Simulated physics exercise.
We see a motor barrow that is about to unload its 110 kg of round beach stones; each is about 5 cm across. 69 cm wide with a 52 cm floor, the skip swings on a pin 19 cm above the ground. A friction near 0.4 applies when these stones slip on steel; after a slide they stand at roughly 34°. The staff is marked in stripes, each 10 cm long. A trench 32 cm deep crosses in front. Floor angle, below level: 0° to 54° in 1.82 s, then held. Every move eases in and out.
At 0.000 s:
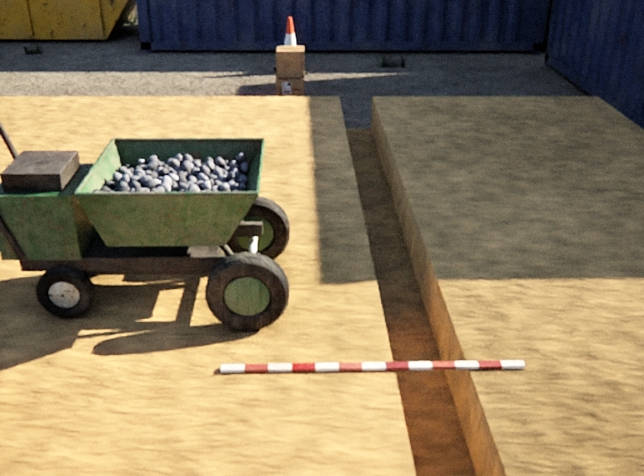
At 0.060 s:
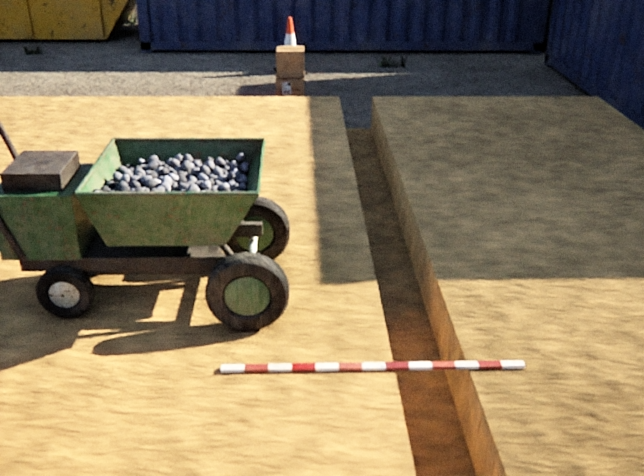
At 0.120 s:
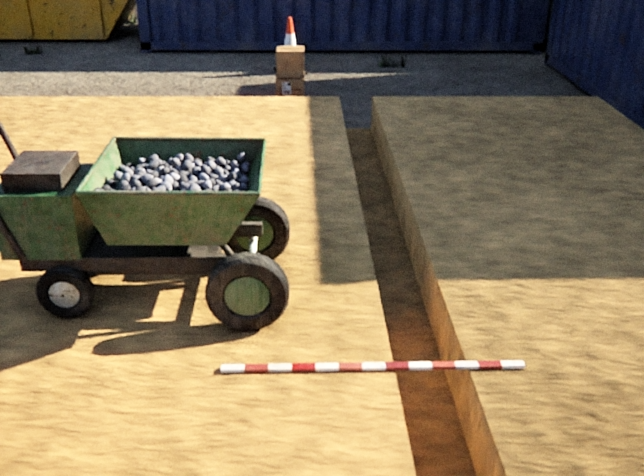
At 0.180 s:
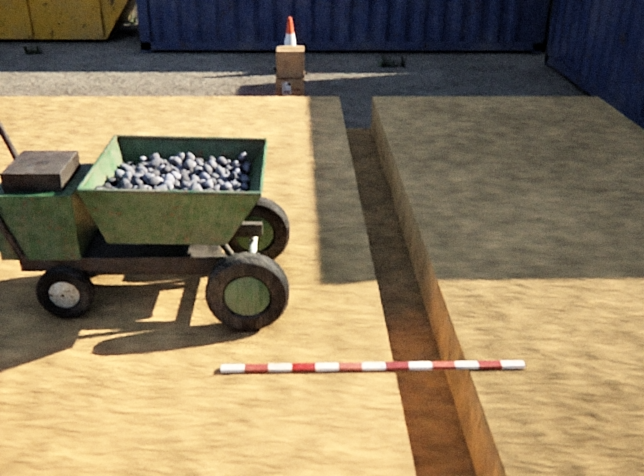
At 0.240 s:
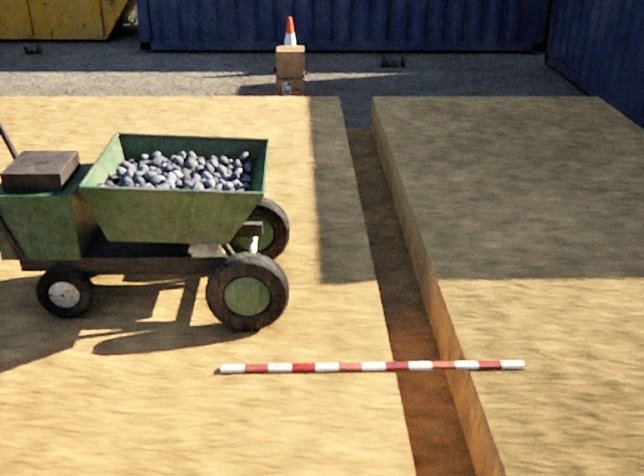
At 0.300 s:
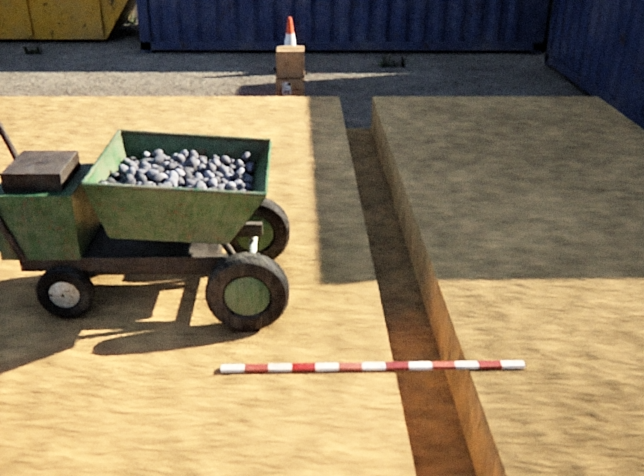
A green skip full of grey, rounded stones on a small wheeled barrow stays level at first, then tilts very slightly forward to the right, its rear edge lifting a little while the stones shift barely. The fixed camera looks down on a sunlit, sandy-coloured yard with blue and yellow containers behind. A narrow trench crosses at centre right, a red-and-white striped pole lies across it, and an orange-and-white cone tops a brown block.
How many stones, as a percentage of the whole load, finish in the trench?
Roughly 17 per cent of the load ends up in the trench.
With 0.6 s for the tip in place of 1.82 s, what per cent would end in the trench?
With that change, it comes to around 35 per cent.
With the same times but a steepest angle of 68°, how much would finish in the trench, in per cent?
Trench share: Approx. 85%.
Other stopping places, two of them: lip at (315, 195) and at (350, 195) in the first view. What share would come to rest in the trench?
It comes to about 30 and 15 in a hundred.
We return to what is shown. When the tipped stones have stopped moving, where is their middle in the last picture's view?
I'd put it close to (389, 335).
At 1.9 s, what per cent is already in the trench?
Approx. 0 % of the load.
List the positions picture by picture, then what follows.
In the first frame, lip at (258, 194), floor tilted 0°, highest stones at (162, 171).
In the second frame, the skip is at 0°, its lip at (258, 194); the top of the load is at (162, 171); the stones move at 0.0 m/s on average.
In the third frame, lip at (259, 194), floor tilted 1°, highest stones at (163, 170); the stones move at 0.1 m/s on average.
In the fourth frame, the skip is at 1°, its lip at (261, 194); the top of the load is at (164, 169); the stones move at 0.1 m/s on average.
In the fifth frame, the skip is at 3°, its lip at (263, 195); the top of the load is at (161, 167); the stones move at 0.2 m/s on average.
In the sixth frame, the skip is at 4°, its lip at (266, 195); the top of the load is at (158, 165); the stones move at 0.2 m/s on average.
After 1.4 s the floor is at 45°; 100 % in the skip; the foremost stones are at (319, 205).
After 1.9 s the floor is at 54°; 91 % in the skip, 6 % short of the trench, 2 % in the trench; the foremost stones are at (406, 321).
After 2.3 s the floor is at 54°; 81 % in the skip, 11 % short of the trench, 8 % in the trench; the foremost stones are at (432, 339).
After 4.2 s the floor is at 54°; 69 % in the skip, 14 % short of the trench, 17 % in the trench; the foremost stones are at (443, 324).
